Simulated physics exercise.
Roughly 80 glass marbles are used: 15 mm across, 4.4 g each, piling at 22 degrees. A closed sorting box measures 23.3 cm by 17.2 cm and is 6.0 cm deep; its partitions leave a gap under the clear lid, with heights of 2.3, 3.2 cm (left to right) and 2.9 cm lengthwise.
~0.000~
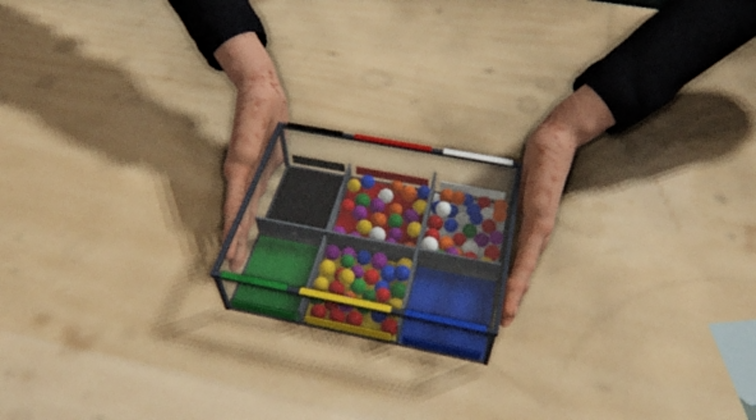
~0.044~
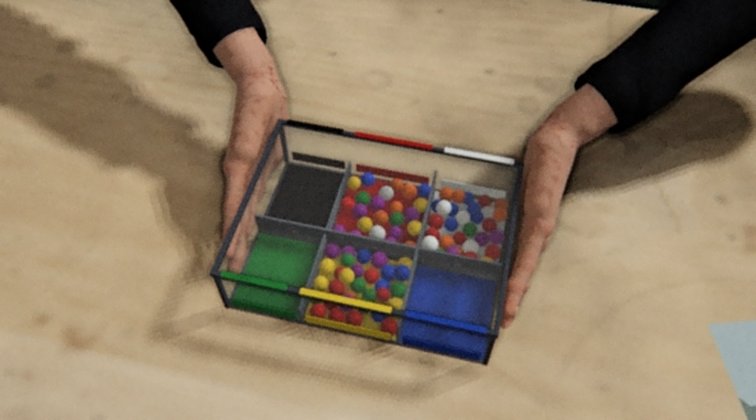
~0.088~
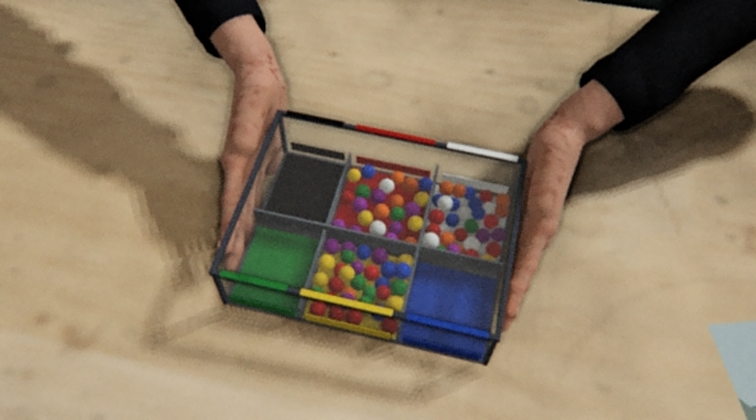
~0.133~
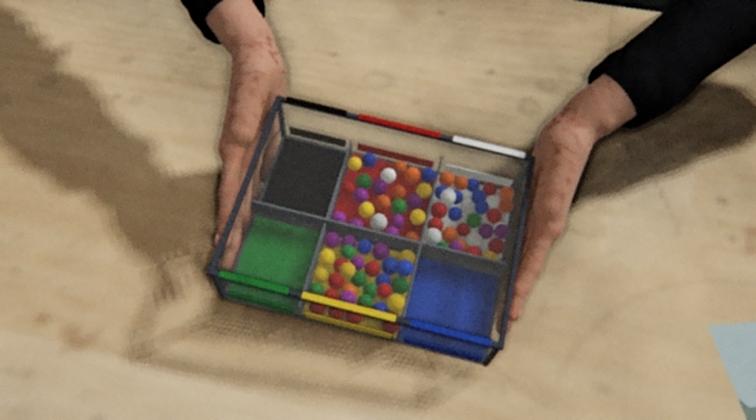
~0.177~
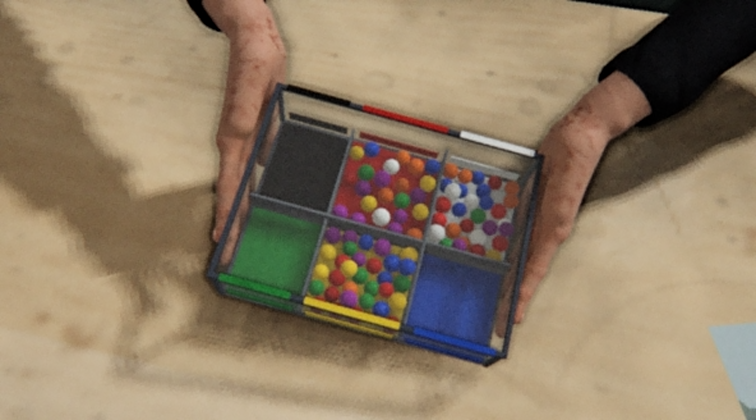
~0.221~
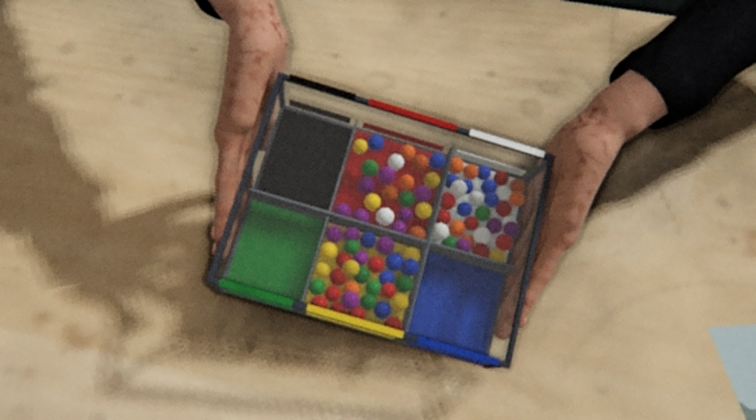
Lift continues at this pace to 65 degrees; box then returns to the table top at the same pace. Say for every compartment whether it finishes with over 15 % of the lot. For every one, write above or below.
Red above, blue below, green below, yellow above, white above, black below.
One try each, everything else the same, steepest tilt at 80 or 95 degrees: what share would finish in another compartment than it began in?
About 45 and 70 per cent.
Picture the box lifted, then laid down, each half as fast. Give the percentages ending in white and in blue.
In per cent, white gets 35 and blue gets 5.
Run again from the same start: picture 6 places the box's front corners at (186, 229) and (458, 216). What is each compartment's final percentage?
Each compartment ends with this per cent: Red 30, blue 0, green 5, yellow 30, white 30 and black 5.
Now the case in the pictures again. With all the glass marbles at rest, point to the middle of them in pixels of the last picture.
When it all comes to rest, the middle is near (399, 250).
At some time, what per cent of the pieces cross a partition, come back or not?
Roughly 5 in a hundred.
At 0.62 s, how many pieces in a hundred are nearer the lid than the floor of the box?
Roughly 10 per cent.
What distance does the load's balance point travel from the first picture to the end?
1.0 cm, roughly.
After 0.62 s, tilt 63 degrees; red 25 %, yellow 35 %, white 35 %.
Then, at 0.89 s, tilt 25 degrees; red 25 %, blue 5 %, yellow 35 %, white 35 %.
After 1.27 s, tilt 0 degrees; red 25 %, blue 5 %, yellow 35 %, white 35 %.
By 2.1 s all is still; red 25 %, blue 5 %, green 0 %, yellow 35 %, white 35 %, black 0 %.
